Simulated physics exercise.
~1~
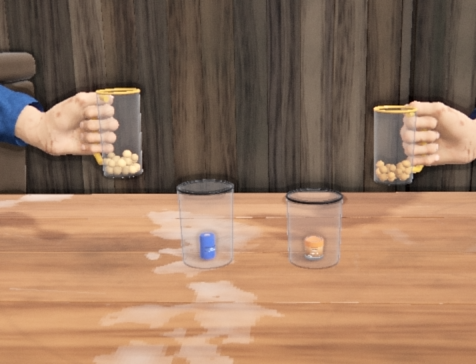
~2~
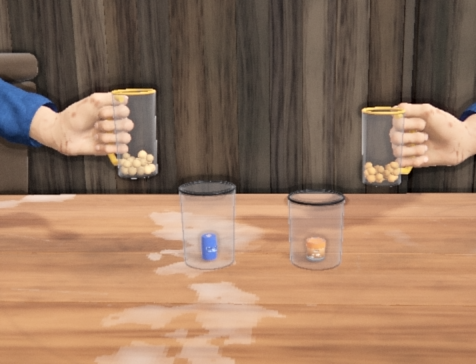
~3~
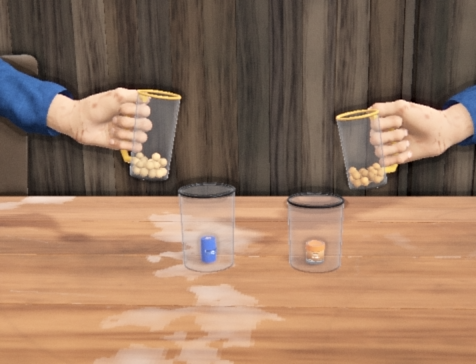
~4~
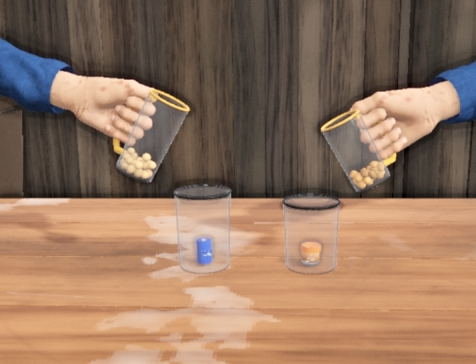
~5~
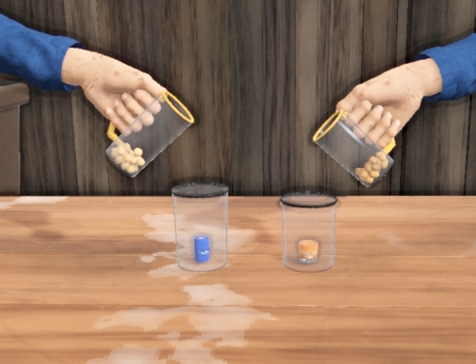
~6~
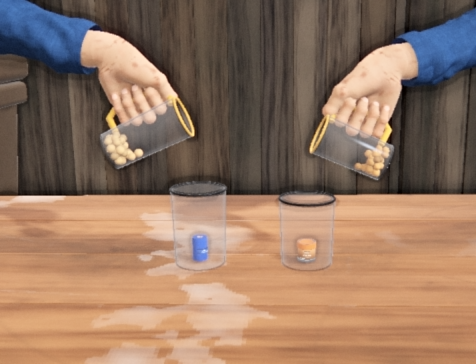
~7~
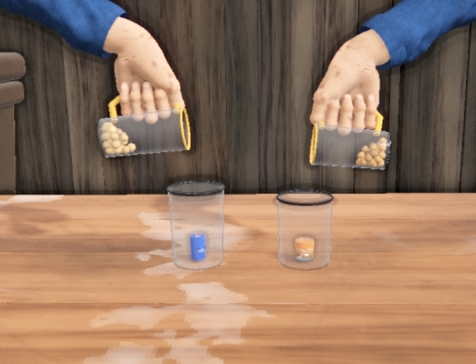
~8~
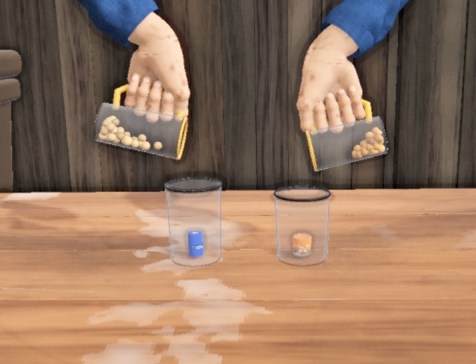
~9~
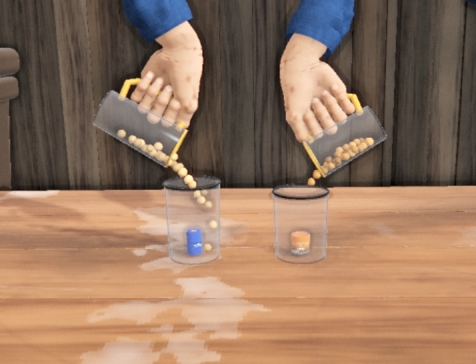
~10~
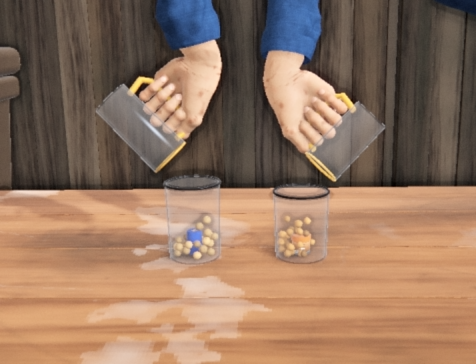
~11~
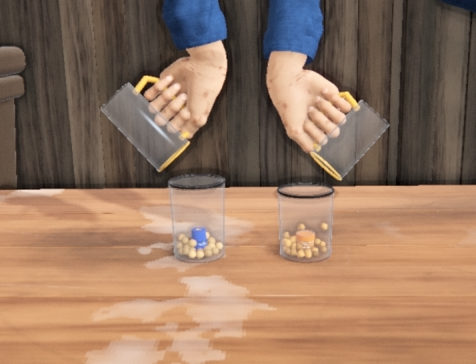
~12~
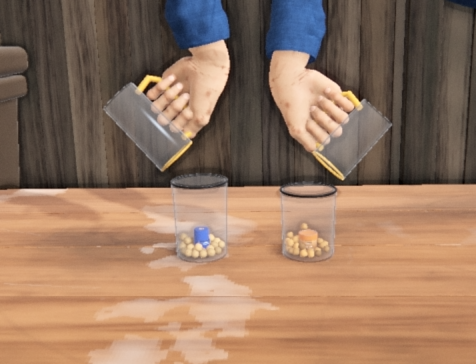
At a wooden table before a plank wall, two hands tip clear cups of small tan balls inward until they empty into two glasses, one holding a blue object and the other an orange one. The balls settle low around both objects, which still show above them.
